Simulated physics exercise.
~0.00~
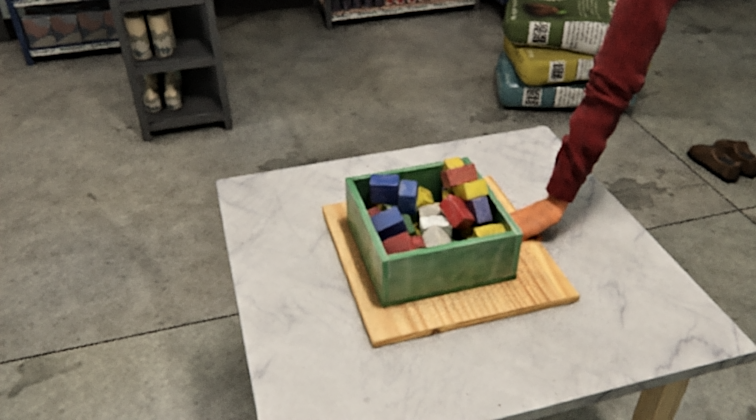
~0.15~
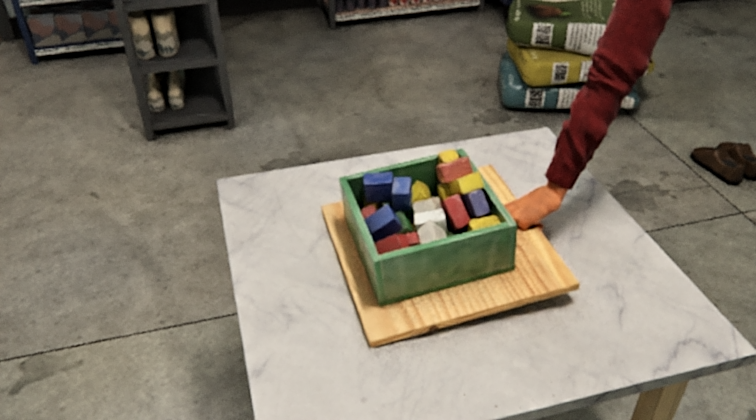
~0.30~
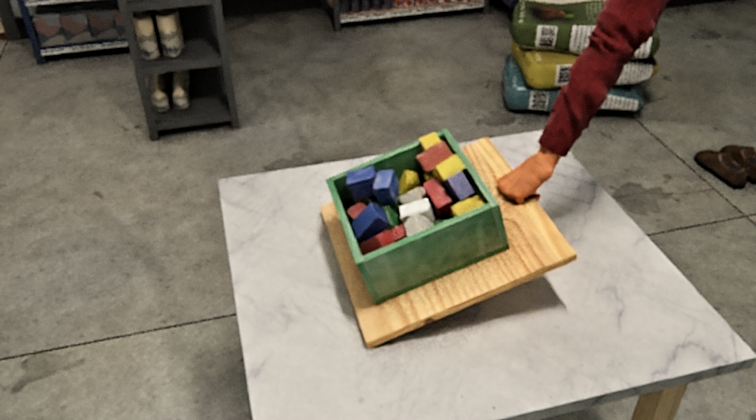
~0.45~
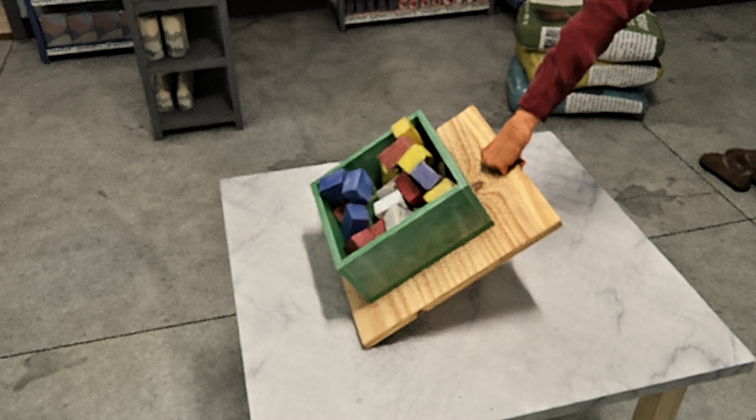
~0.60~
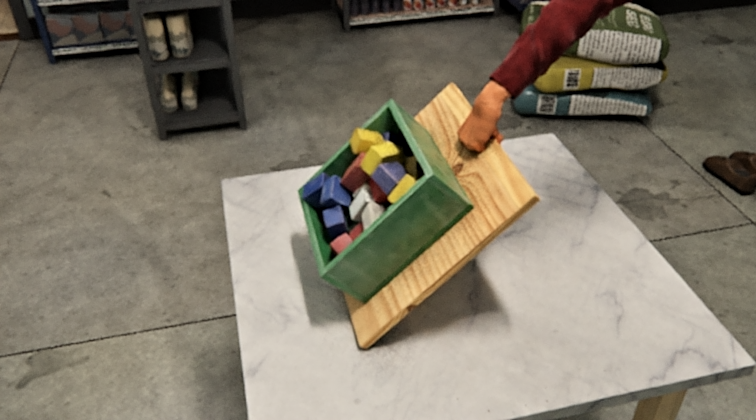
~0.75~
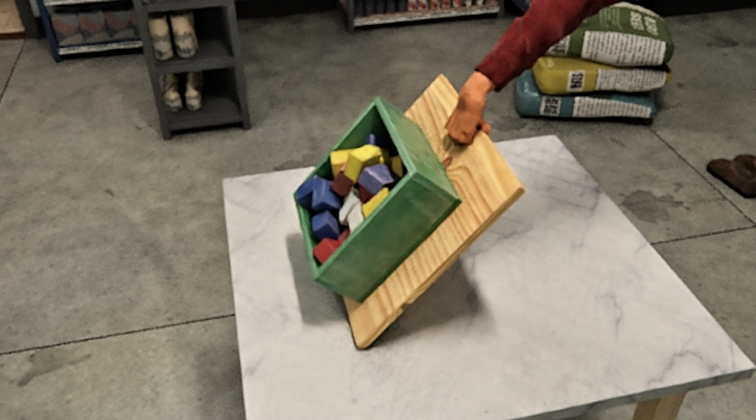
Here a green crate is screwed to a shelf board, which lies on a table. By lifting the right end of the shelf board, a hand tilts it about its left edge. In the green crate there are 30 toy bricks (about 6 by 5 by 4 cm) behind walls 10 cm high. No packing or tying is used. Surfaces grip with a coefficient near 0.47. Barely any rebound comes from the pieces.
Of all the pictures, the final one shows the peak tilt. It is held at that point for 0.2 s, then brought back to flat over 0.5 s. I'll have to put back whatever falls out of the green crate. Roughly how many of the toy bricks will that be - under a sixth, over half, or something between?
Kept: More than five sixths.
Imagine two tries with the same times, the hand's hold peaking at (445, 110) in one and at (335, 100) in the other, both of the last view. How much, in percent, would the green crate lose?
The green crate would lose 0 per cent in the first try and 60 per cent in the second.
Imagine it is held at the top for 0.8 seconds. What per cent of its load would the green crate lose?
Green crate 0%.
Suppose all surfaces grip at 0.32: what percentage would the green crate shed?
Green crate 0 per cent.
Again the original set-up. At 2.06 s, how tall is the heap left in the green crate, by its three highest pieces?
Around 11 centimetres.
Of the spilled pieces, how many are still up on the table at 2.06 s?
My count comes to close to 0.
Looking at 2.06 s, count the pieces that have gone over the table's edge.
The total is close to 0.
After 0.96 s, tilt 48°; the green crate has all 30.
After 1.22 s, tilt 21°; the green crate has all 30.
After 1.59 s, tilt 0°; the green crate has all 30.
When it is over (at 2.06 s), the green crate has all 30. Asked share, 0 of 30, 0 per cent.
